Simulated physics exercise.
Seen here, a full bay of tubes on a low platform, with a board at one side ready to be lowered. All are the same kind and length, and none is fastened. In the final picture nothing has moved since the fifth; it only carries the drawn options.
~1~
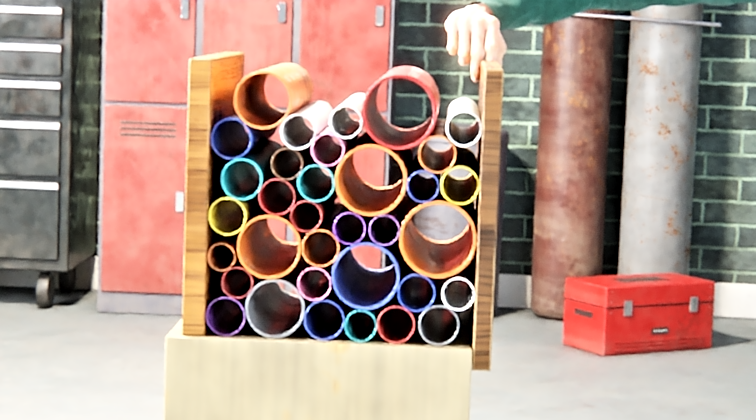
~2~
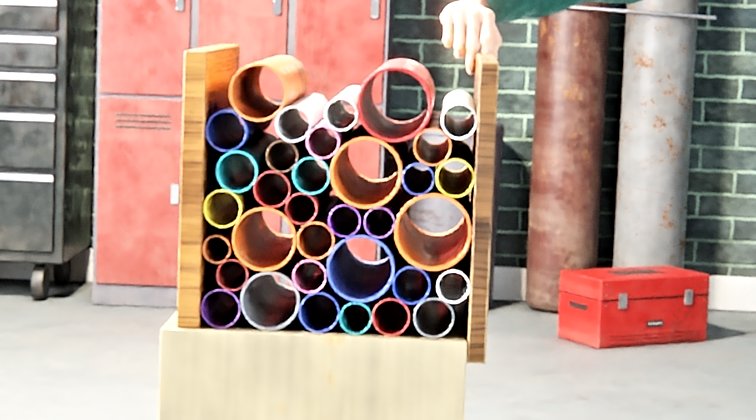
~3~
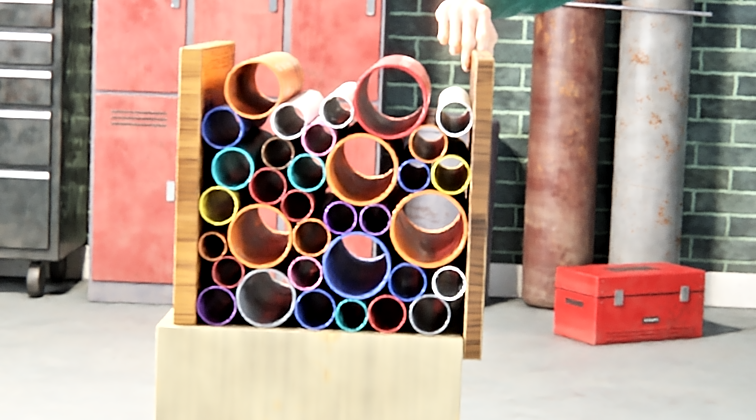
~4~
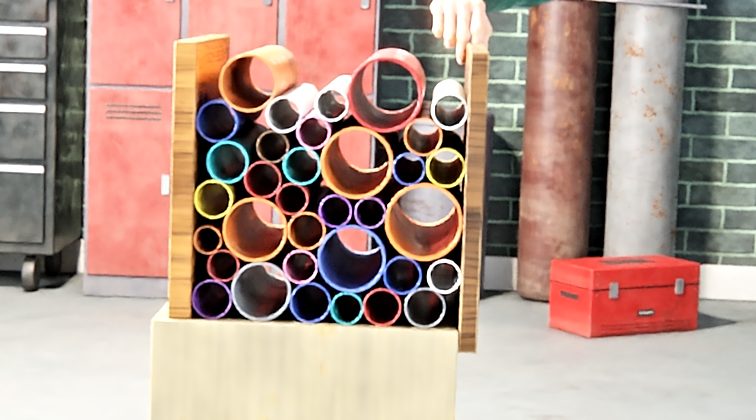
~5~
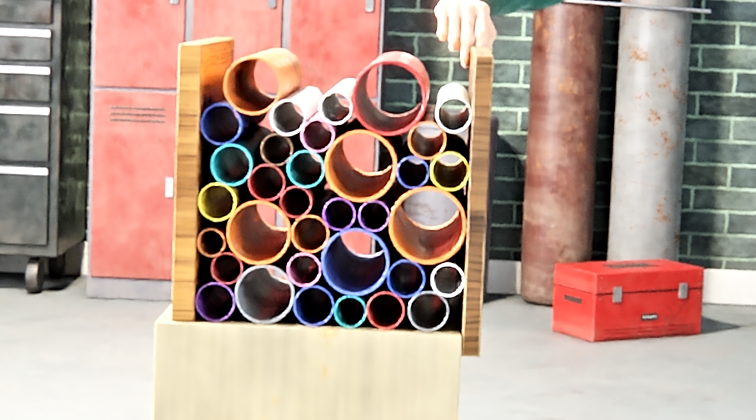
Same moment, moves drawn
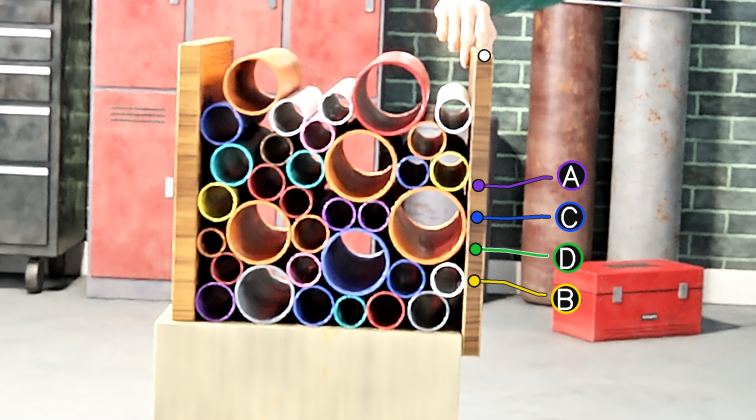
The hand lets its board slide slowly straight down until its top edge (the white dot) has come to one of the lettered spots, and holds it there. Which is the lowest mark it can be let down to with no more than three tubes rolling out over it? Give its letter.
Mark A is as low as it can go.
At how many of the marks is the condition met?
One of them.
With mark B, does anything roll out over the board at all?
Yes.
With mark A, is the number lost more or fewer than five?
At A, fewer than five.
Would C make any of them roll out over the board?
Yes.
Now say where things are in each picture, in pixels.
A white tube (298, 132); side board (485, 203), in the first frame.
A grey tube (434, 318), in the second frame.
A blue tube (357, 266); a purple tube (376, 219), in the third frame.
A red tube (263, 180); a brown tube (273, 147), in the fourth frame.
A white tube (288, 118); side board (475, 189), in the fifth frame.
On the copy, A at (478, 185); B at (474, 281); C at (477, 217); D at (475, 249); the white dot at (484, 56).
On A. First, top of the board (472, 116).
Then, top of the board (469, 184).
Finally, top of the board (469, 184), one out over the board.
By contrast, B more than three out over the board; C four out over the board; D four out over the board.
